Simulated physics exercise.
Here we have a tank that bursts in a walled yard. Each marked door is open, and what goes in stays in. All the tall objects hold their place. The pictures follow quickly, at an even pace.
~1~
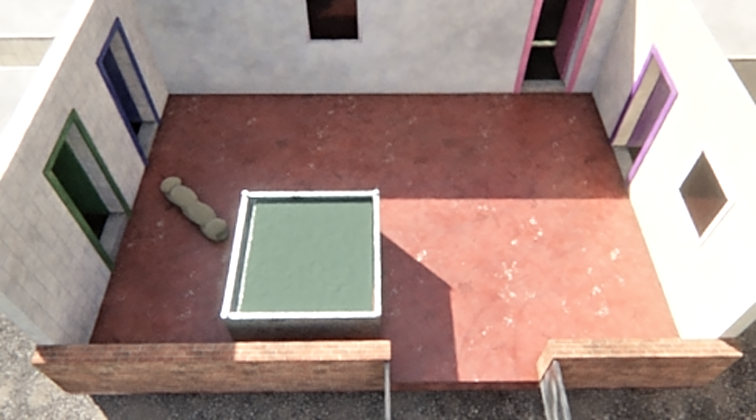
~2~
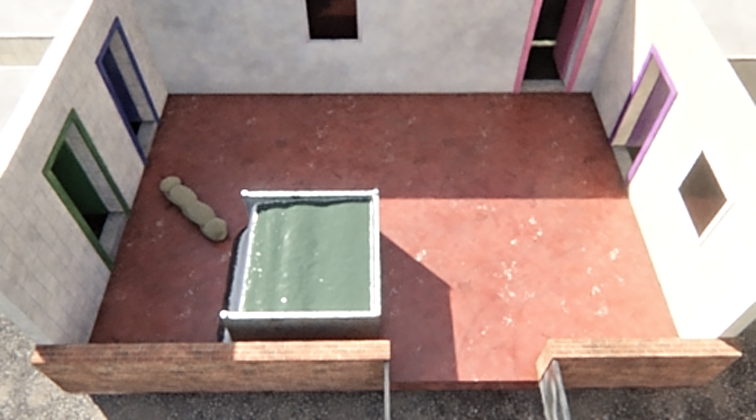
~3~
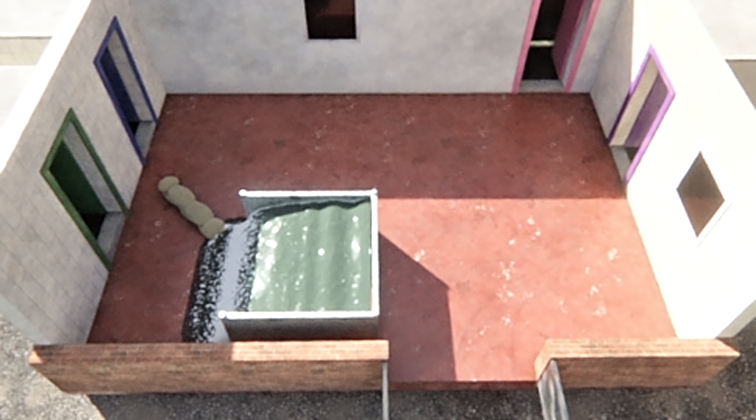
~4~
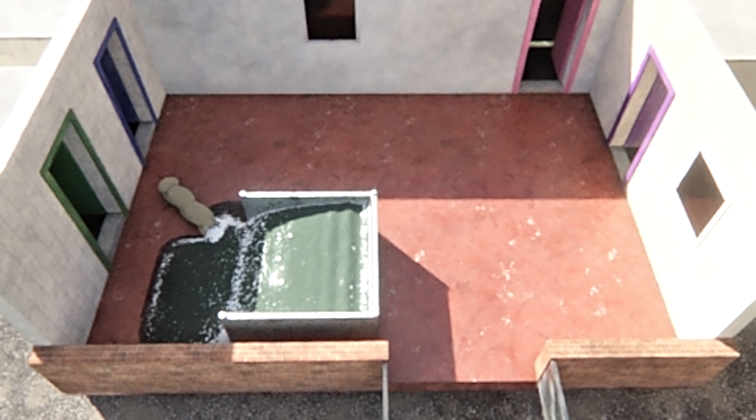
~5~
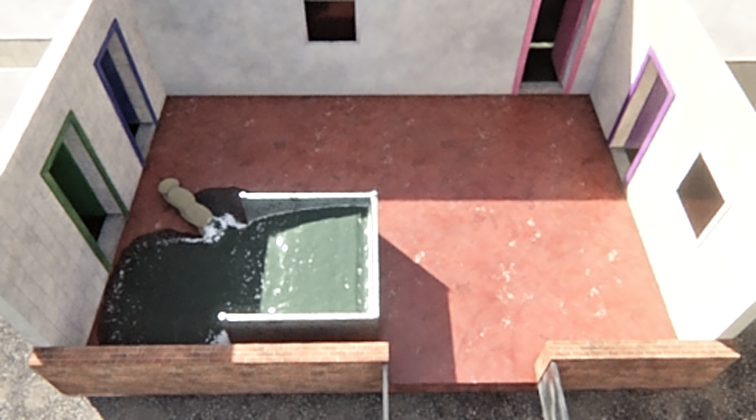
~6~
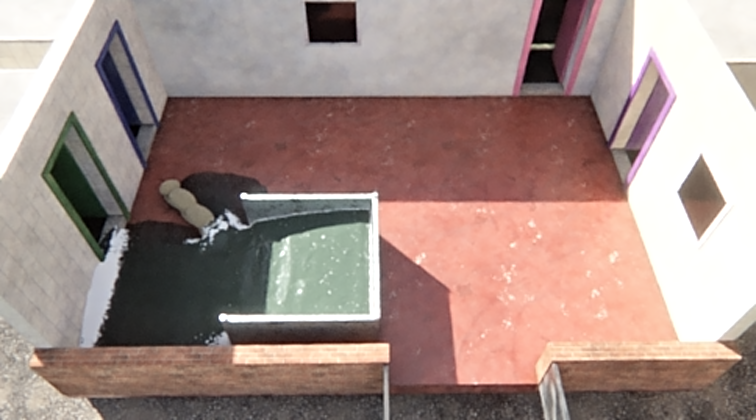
At the start, still green water fills a square white-rimmed tank on the red floor of a walled yard. The tank's left side opens and water pours out leftward, foaming against a lumpy, rounded object, then spreads darkly across the floor and splashes white along the left wall.
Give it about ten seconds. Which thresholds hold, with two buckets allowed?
The blue door stays under that; the pink door stays under that; the purple door takes more than that; the green door takes more than that.
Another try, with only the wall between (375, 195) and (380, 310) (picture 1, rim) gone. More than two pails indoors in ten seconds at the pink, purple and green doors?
My reading: Pink lets more in; purple takes more; green stays under.
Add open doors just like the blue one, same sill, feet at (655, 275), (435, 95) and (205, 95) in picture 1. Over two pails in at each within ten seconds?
In that order: Holds, lets less in, floods.
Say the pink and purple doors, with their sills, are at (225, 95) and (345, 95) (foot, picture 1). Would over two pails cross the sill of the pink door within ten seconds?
Then: The pink door goes over.
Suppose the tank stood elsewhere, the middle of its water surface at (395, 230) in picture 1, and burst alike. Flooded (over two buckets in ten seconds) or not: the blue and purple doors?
My reading: The blue door lets more in; the purple door takes more.
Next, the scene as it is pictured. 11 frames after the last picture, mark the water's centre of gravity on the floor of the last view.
Close to (203, 275).
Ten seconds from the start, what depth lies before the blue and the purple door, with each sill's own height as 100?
About 40 and 180 per cent.
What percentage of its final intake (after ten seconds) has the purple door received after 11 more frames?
Close to 0 %.
A moment on, water covers 25 % of the floor; the blue door wet at the sill, nothing in, the pink door not reached, the purple door not reached, the green door over two buckets in.
Next, water covers 30 % of the floor; the blue door wet at the sill, nothing in, the pink door not reached, the purple door not reached, the green door far over two buckets in.
Then, water covers 35 % of the floor; the blue door wet at the sill, nothing in, the pink door not reached, the purple door not reached, the green door far over two buckets in.
Later, water covers 65 % of the floor; the blue door wet at the sill, nothing in, the pink door wet at the sill, nothing in, the purple door not reached, the green door far over two buckets in.
In the end, water covers 90 % of the floor; the blue door wet at the sill, nothing in, the pink door wet at the sill, nothing in, the purple door over two buckets in, the green door far over two buckets in.
